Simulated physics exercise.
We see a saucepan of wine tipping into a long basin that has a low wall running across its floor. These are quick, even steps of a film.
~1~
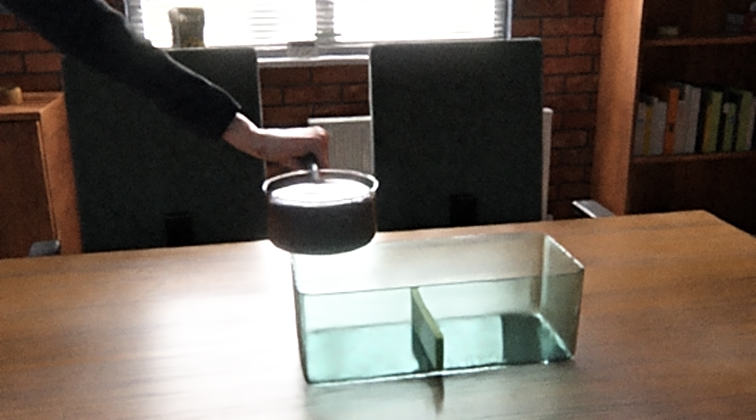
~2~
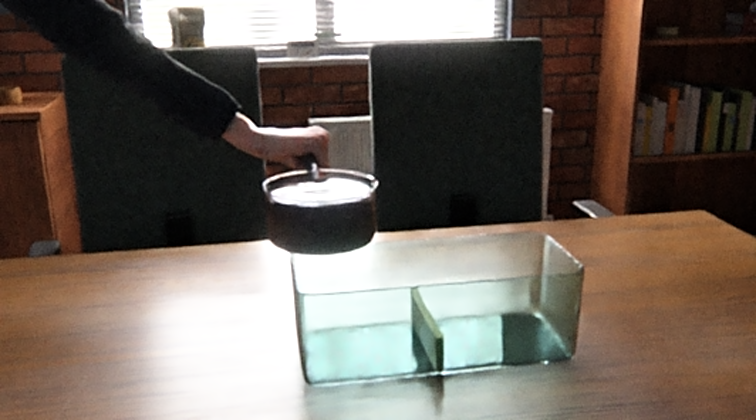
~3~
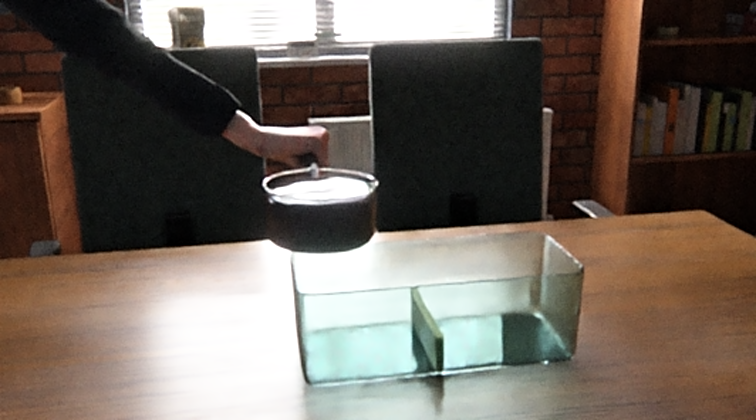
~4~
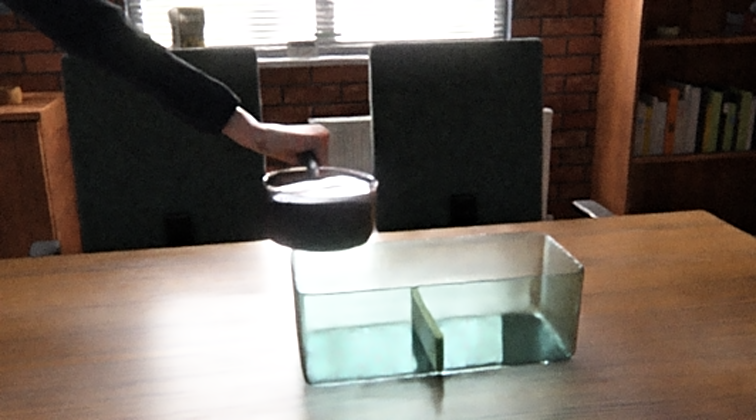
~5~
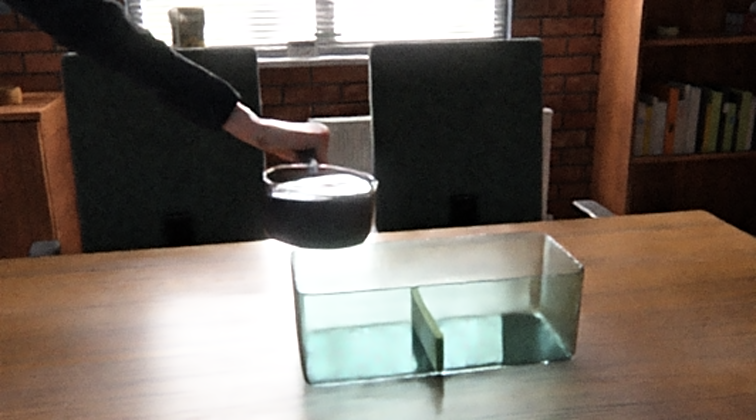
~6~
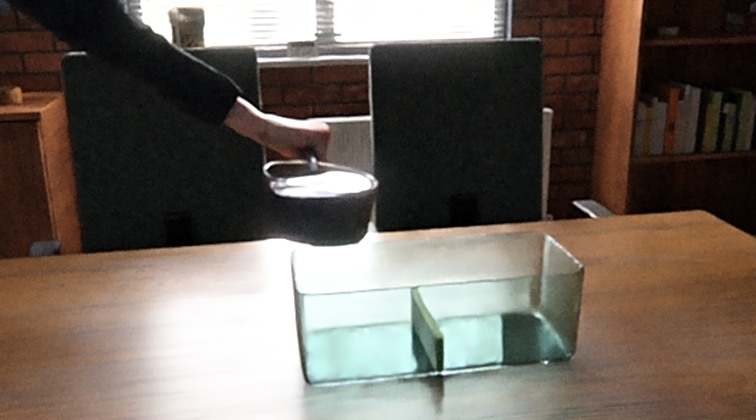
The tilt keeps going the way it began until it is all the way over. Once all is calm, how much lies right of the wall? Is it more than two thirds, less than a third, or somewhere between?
More than two thirds.
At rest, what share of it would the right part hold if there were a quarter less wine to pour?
Roughly 85 percent.
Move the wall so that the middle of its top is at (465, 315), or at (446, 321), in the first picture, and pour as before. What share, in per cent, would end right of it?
Result: 25 % first, 65 % second.
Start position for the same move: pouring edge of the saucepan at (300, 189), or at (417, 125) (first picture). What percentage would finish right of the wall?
Start one gives close to 5 percent, start two close to 95 percent.
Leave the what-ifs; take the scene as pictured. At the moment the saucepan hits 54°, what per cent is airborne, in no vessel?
About 25 per cent.
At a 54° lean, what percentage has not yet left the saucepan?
It still holds close to 65 per cent at that lean.
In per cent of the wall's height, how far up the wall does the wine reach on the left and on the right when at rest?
Roughly 10 percent left, 60 percent right.
A moment on, the saucepan is tipped part way and 66 per cent is still to pour, 5 is left of the wall and 5 right of it.
Next, the saucepan is tipped on its side and 17 per cent is still to pour, 7 is left of the wall and 61 right of it.
Then the saucepan is tipped on its side and 3 per cent is still to pour, 8 is left of the wall and 86 right of it.
Later the saucepan is tipped on its side and 1 per cent is still to pour, 11 is left of the wall and 88 right of it.
In the end 11 per cent lies left of the wall, 88 right of it and 1 outside.
